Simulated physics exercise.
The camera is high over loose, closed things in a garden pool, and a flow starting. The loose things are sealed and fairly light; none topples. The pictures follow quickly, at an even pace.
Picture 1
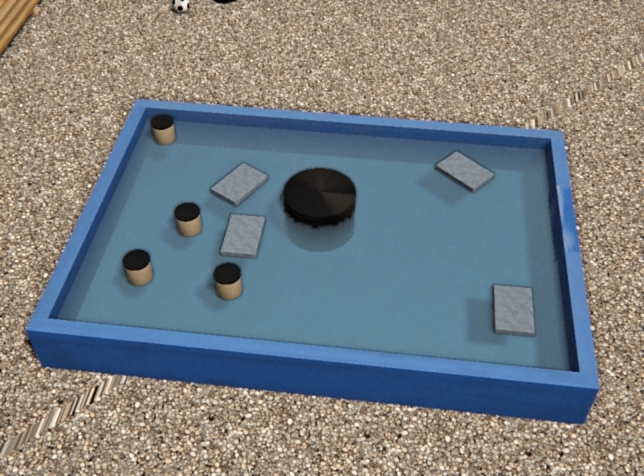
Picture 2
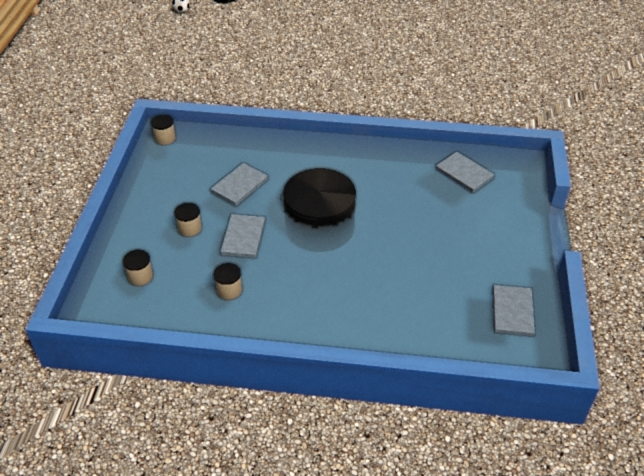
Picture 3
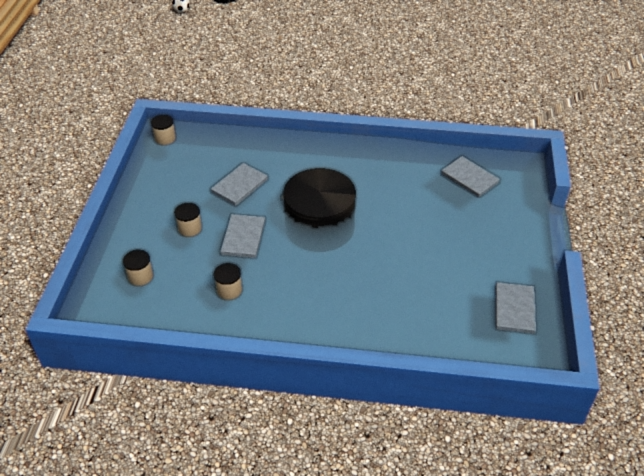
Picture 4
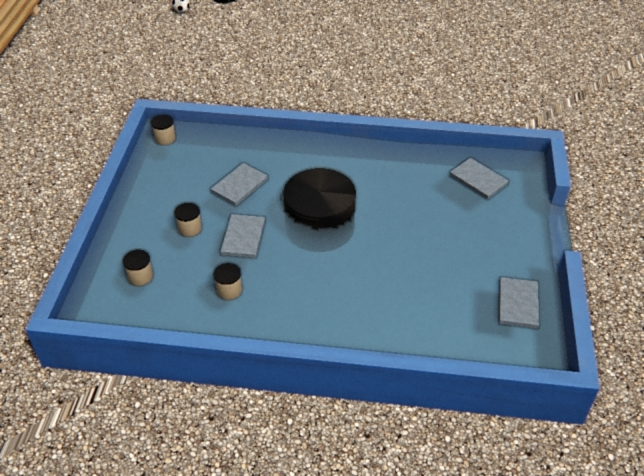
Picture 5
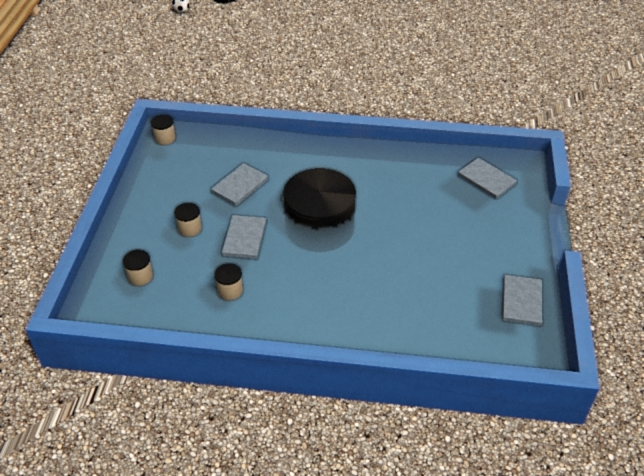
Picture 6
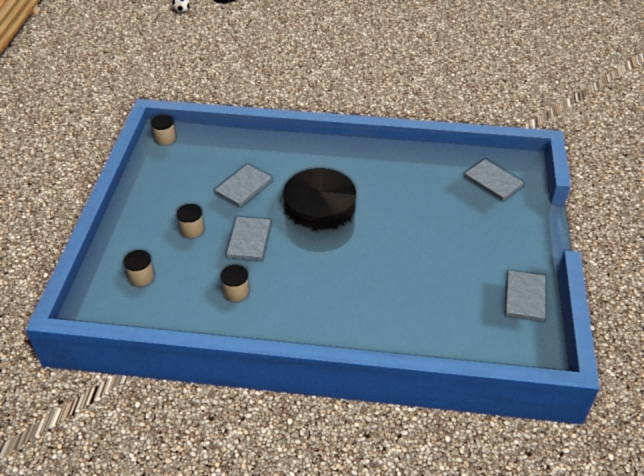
In a garden, a blue-walled rectangular pool of water sits on pebbly ground, seen from high above by a still camera. Four tan, black-topped cylinders float at the left, with two grey slabs beside them, a large dark round object near the middle and two more slabs at the right. A gap opens in the right wall, then the right-hand slabs drift slightly towards that side, and some left-hand floats shift barely rightward.
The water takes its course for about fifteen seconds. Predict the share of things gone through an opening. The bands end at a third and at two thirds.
It is under a third.
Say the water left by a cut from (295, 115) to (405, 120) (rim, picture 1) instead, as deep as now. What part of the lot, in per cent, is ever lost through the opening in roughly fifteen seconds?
Roughly 50 per cent.
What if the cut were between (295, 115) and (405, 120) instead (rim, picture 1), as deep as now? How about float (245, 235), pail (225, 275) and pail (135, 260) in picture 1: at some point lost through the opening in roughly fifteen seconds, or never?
In turn: Out, stays, inside.
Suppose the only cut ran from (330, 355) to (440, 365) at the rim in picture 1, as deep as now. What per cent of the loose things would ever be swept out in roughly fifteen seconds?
Roughly 40 per cent.
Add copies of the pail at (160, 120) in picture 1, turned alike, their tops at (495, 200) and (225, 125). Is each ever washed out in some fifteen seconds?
As listed: Carried outside, stays.
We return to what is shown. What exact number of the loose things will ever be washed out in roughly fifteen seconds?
I count 2.
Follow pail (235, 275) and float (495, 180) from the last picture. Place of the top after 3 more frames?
Around (260, 279) and (522, 190).
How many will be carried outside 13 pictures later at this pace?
The number is 2.
A moment on, 0 of 8 are out; 8 afloat.
Next, 2 of 8 are out; 6 afloat.
Later, 2 of 8 are out; 6 afloat.
In the end, 2 of 8 are out; 6 afloat.
